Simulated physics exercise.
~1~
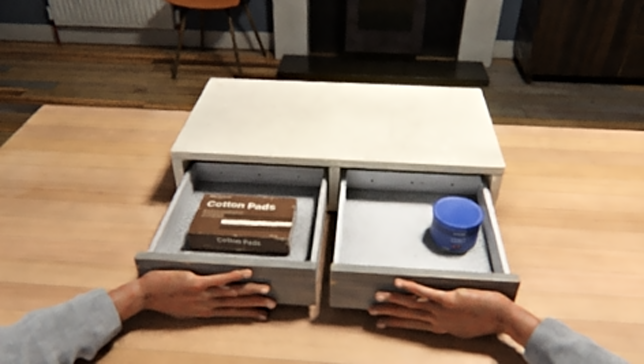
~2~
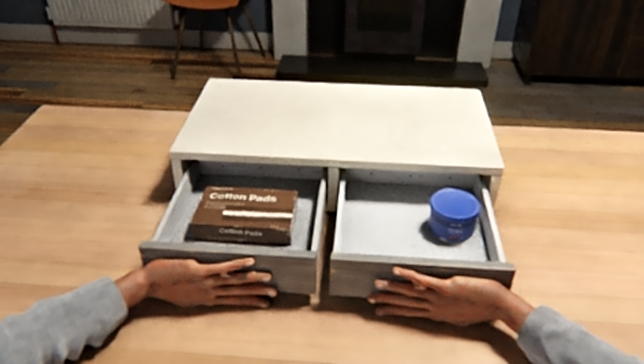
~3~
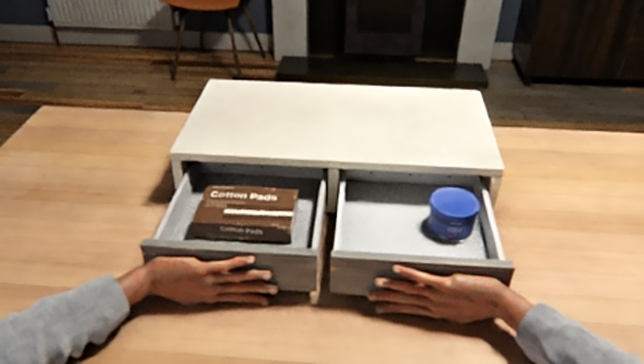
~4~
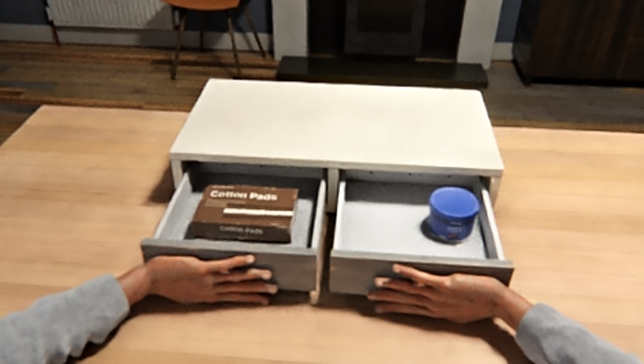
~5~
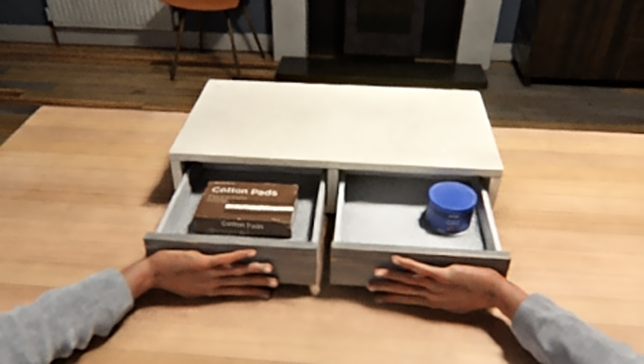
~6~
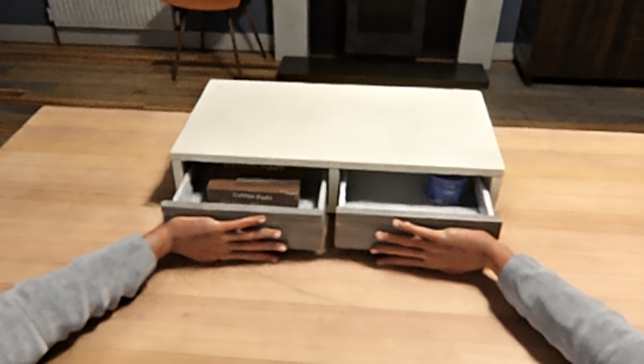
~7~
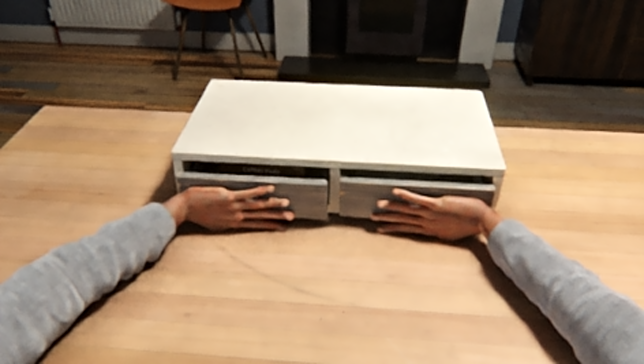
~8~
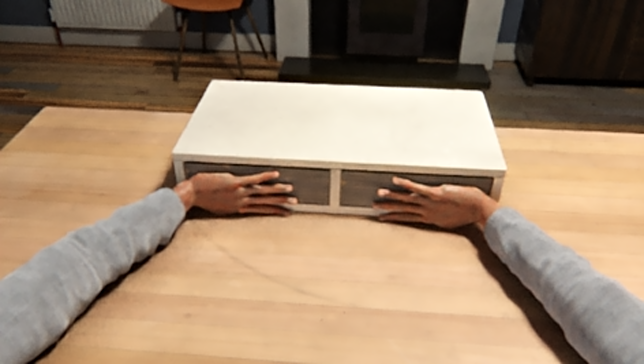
Two hands push both open drawers of the low white cabinet fully shut.
